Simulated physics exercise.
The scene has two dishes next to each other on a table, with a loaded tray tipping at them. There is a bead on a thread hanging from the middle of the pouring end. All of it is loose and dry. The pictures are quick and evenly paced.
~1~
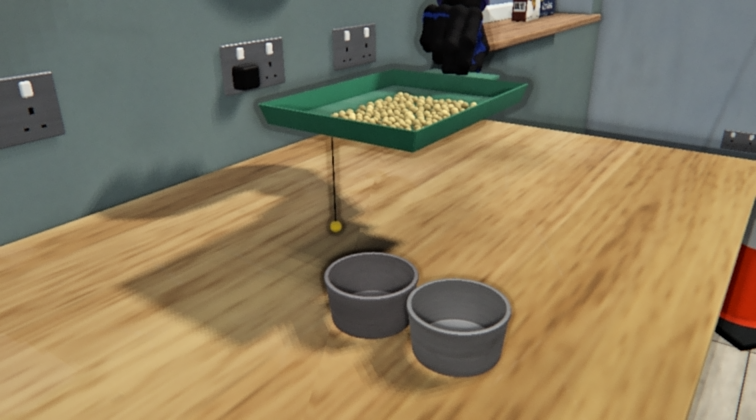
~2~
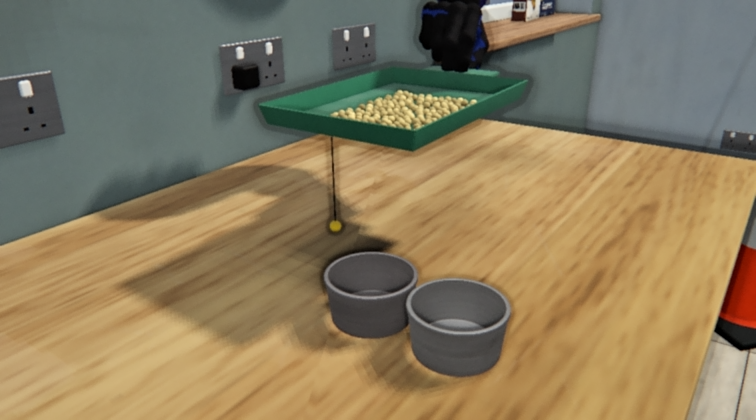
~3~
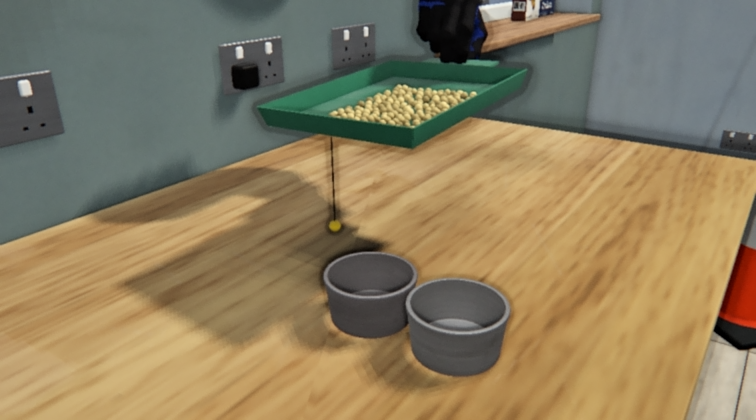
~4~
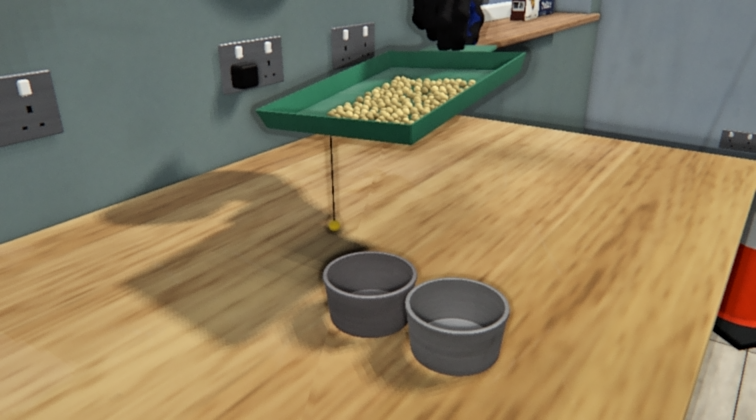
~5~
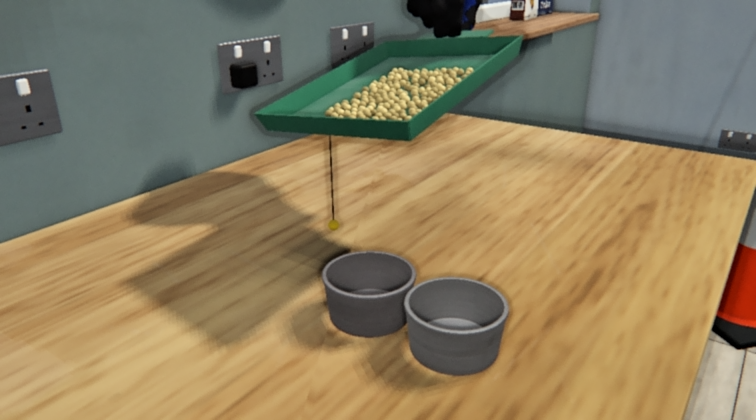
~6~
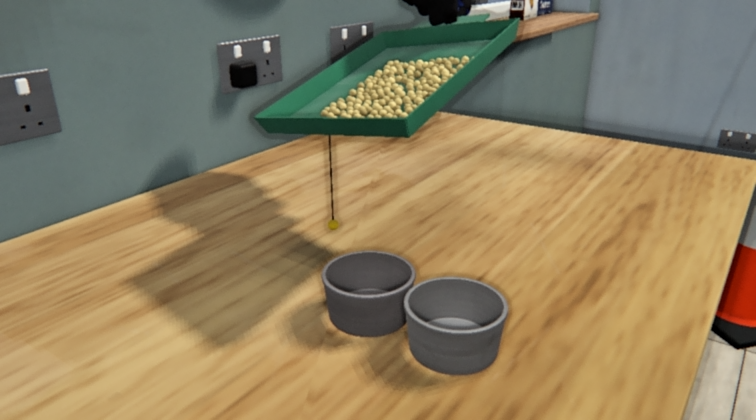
Dark gripper gradually tilting a green tray of soya beans above two grey dishes on a wooden worktop, a yellow bead hanging beneath.
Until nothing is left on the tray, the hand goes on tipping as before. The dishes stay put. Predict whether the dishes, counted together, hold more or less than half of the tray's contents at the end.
Less.
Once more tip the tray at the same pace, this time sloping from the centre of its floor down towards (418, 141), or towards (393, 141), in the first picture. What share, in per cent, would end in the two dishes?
Well, 50 percent for one and then 70 percent for the other.
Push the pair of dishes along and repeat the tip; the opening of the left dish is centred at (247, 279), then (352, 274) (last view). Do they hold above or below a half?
The first try: Not half. The second: Not half.
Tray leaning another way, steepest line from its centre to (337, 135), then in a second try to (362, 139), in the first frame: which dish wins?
One: Left. Two: The left dish.
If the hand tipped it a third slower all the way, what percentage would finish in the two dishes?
I'd say 0 percent or thereabouts.
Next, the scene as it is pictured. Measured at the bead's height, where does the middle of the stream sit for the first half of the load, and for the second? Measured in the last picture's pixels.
The first part at (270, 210); the rest at (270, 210).
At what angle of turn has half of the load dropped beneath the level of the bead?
Roughly 100°.
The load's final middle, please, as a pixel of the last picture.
Roughly at pixel (247, 263).
Shortly afterwards, tray tipped steeply; all but a few on the tray; only a few outside both; only a few in the air.
Next, tray tipped right over; near a quarter on the tray; near two thirds outside both; near a quarter in the air.
Some moments later, tray tipped past a quarter turn; the whole lot outside both.
In the end, tray tipped past a quarter turn; none at all in the right dish; none at all in the left dish; the whole lot outside both.
